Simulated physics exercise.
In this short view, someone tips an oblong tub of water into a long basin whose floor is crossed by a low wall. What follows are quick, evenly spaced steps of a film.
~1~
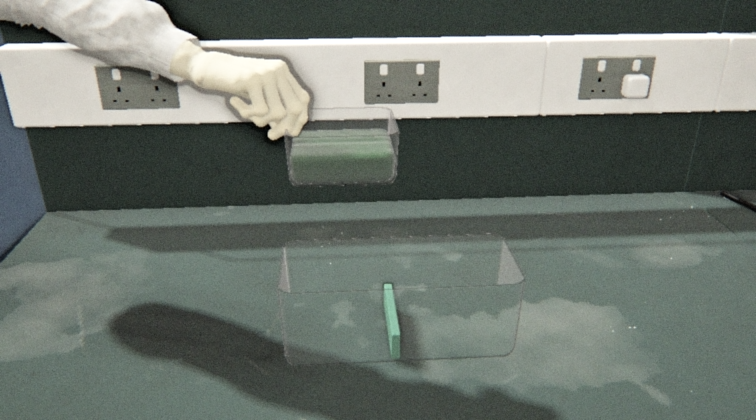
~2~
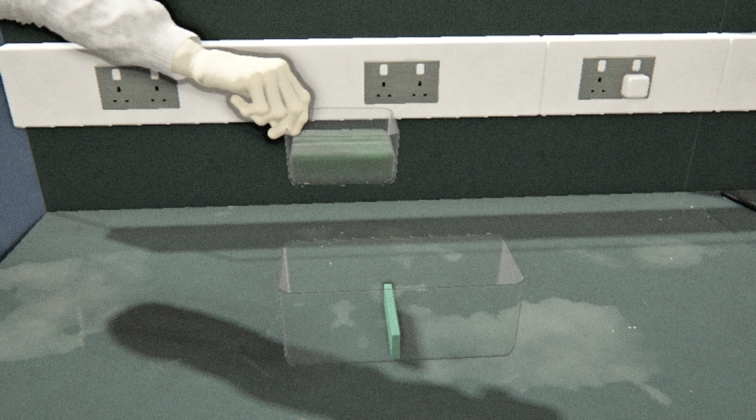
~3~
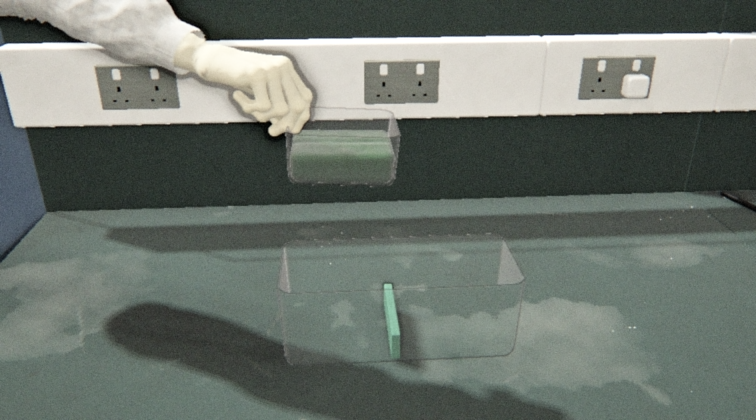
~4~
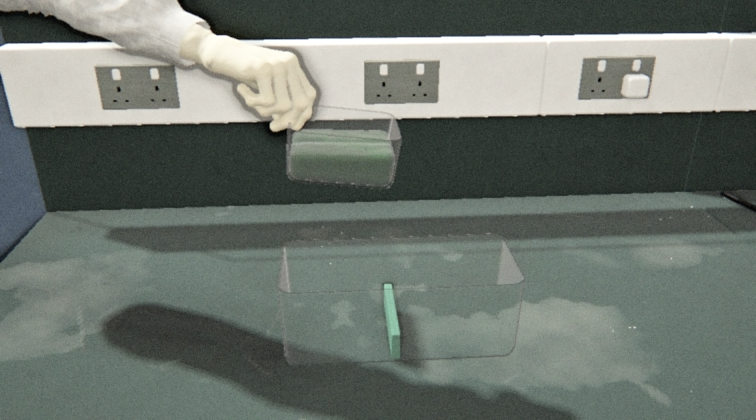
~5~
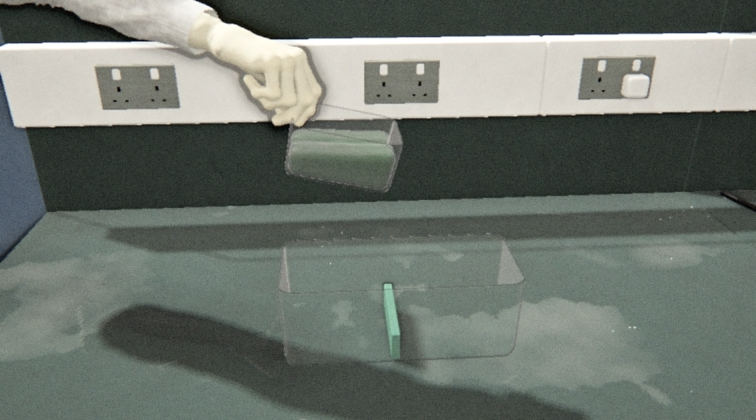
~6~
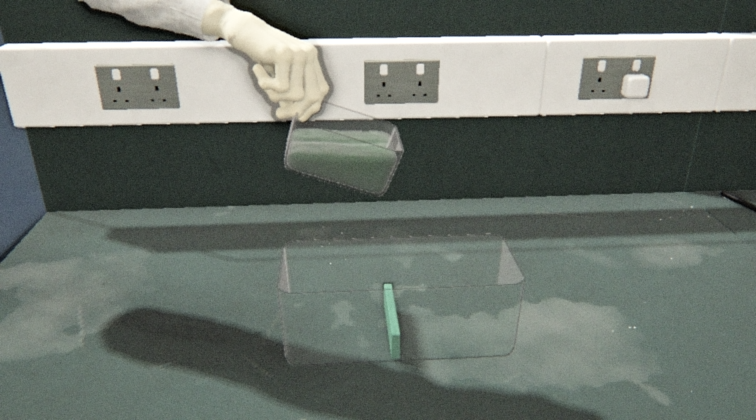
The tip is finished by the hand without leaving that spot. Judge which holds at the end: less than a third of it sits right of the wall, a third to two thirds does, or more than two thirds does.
Outstrips two thirds.
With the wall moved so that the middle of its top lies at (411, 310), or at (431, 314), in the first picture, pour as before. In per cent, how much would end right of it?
Try 1: Some 65 %; try 2: 50 %.
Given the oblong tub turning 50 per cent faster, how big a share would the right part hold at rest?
Roughly 75 in a hundred.
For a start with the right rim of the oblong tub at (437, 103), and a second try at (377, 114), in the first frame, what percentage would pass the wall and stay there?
One after the other: 90 %, 70 %.
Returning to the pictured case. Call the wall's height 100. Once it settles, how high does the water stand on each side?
It settles around 10 on the left side and around 50 on the right side.
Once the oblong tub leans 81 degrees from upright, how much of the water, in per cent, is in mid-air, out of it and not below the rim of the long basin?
45 %.
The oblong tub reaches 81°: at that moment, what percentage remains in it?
Amount still in: Approx. 35 %.
A moment on, the tilt is 81° and 35 per cent is still to pour, 0 is left of the wall and 21 right of it.
Next, the tilt is 115° and 3 per cent is still to pour, 7 is left of the wall and 79 right of it.
Then the tilt is 120° and 0 per cent is still to pour, 14 is left of the wall and 84 right of it.
Later the tilt is 120° and 0 per cent is still to pour, 14 is left of the wall and 84 right of it.
At rest 14 per cent lies left of the wall, 84 right of it and 2 outside.
